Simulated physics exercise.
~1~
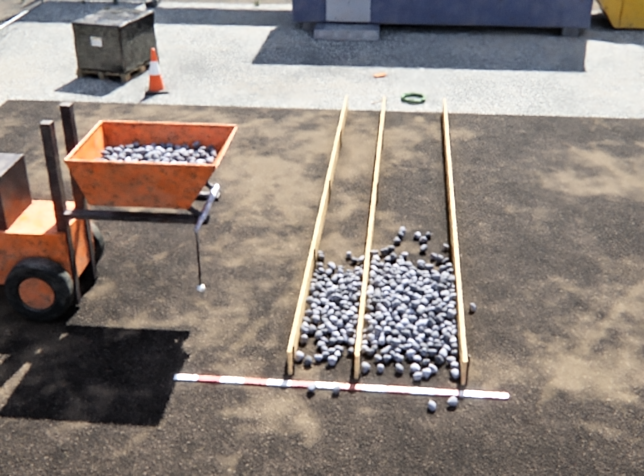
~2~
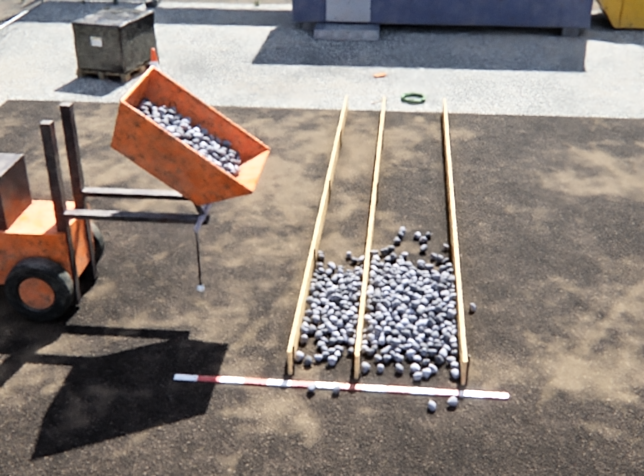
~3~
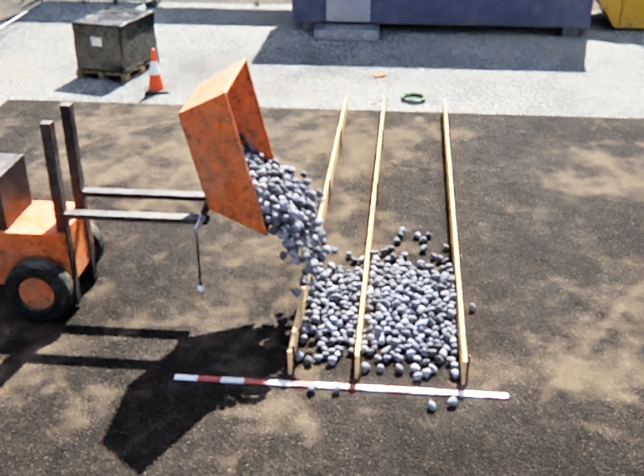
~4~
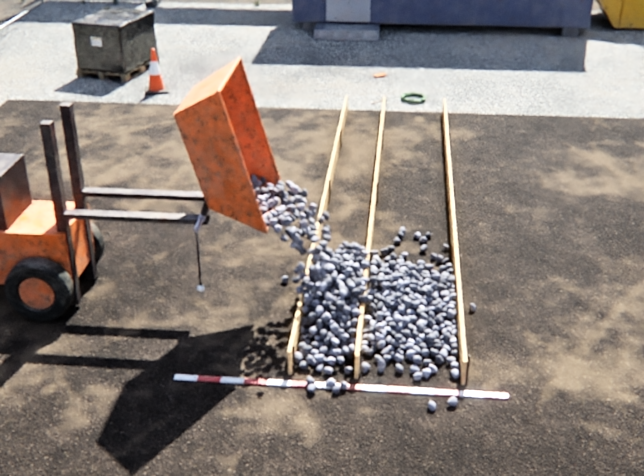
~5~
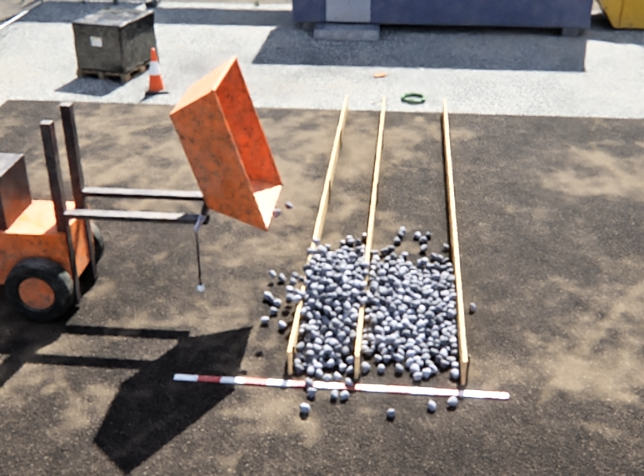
An orange skip full of round grey stones sits level on the forks of an orange truck at the left, beside wooden boards that hold an earlier heap of similar stones. The skip tips forward to the right, its load still inside at first. As it steepens, the stones pour over its lower edge in a thick stream, landing mostly in the nearer bay and piling against the middle board. The stream thins while the skip stays steeply tilted. Finally it hangs empty, with the near bay heaped high and a few stones scattered outside the boards.
